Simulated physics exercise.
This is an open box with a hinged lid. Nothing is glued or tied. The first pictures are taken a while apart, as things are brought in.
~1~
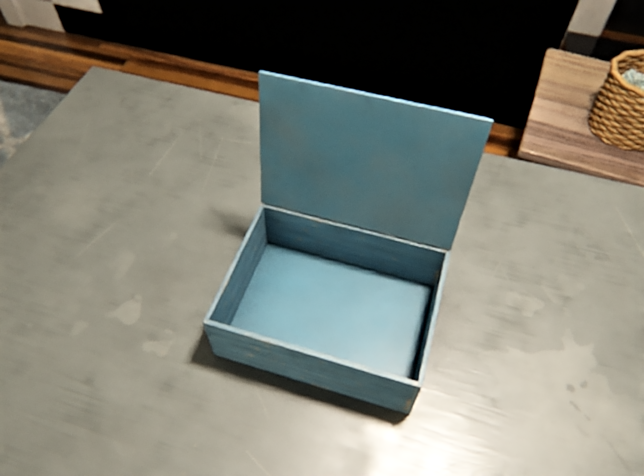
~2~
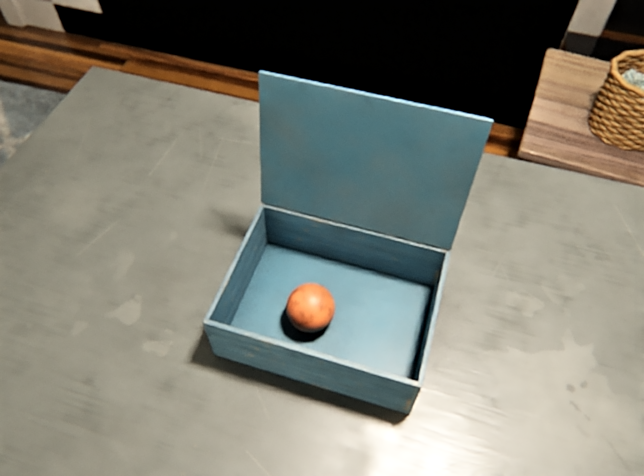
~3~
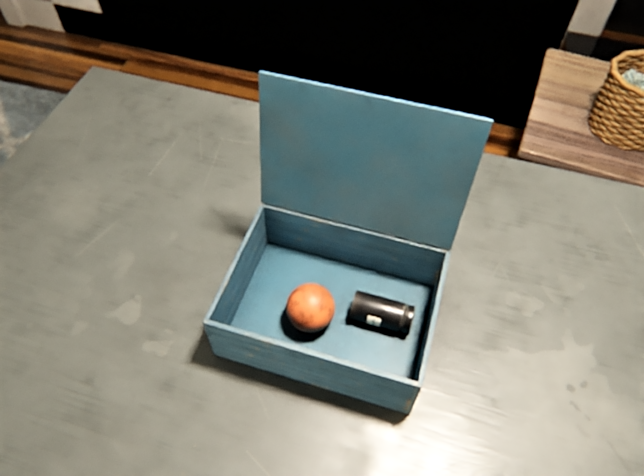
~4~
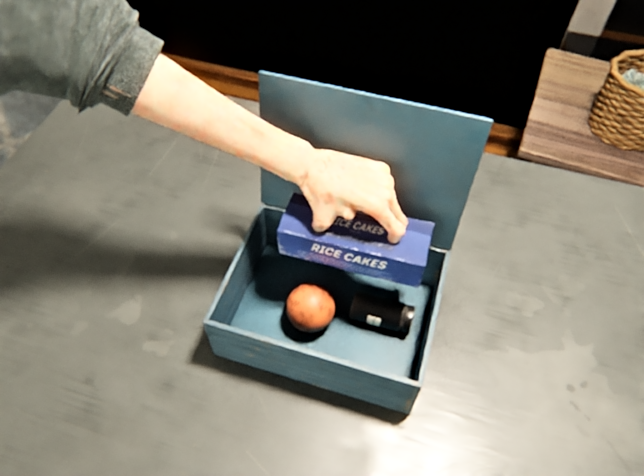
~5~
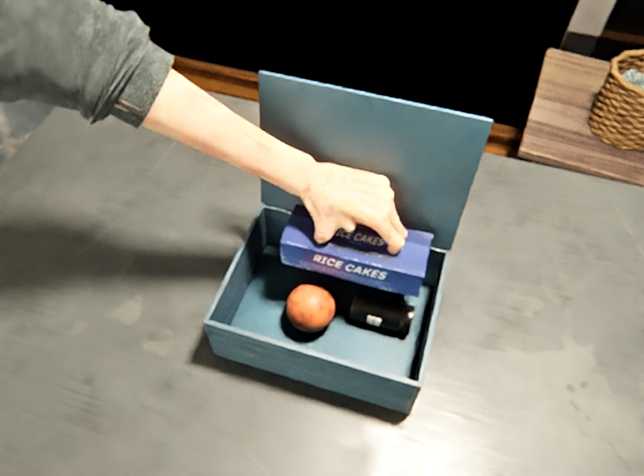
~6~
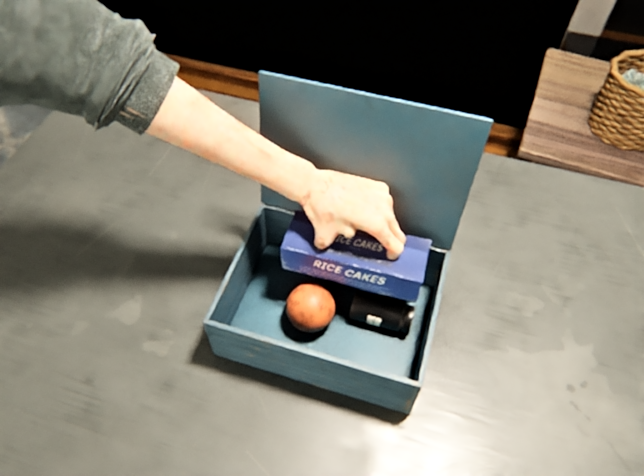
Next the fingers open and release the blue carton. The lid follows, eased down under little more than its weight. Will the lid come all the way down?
As it turns out, it closes.
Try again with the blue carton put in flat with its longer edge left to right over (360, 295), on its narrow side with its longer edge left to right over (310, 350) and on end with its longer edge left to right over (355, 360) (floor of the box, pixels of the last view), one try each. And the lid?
In the first case it shuts flat; in the second case it shuts flat; in the third case it will not close.
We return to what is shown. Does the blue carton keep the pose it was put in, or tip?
The blue carton ends up tilted.
Then, 0.50 s past the last view, blue carton on its side near (356, 268); orange ball displaced about its own width; black shaker displaced about its own width.
Then, 1.40 s past the last view, lid 73° above the rim; blue carton on its side near (356, 268); black shaker displaced well along; orange ball displaced a little.
Then, 1.90 s past the last view, lid 27° above the rim; blue carton on its side near (356, 268); black shaker displaced well along; orange ball displaced a little.
Finally, lid shut; down or leaning hard in the box, blue carton; moved from the start, black shaker; orange ball still in place. Final places as the last picture's camera would see them, blue carton near (356, 268).
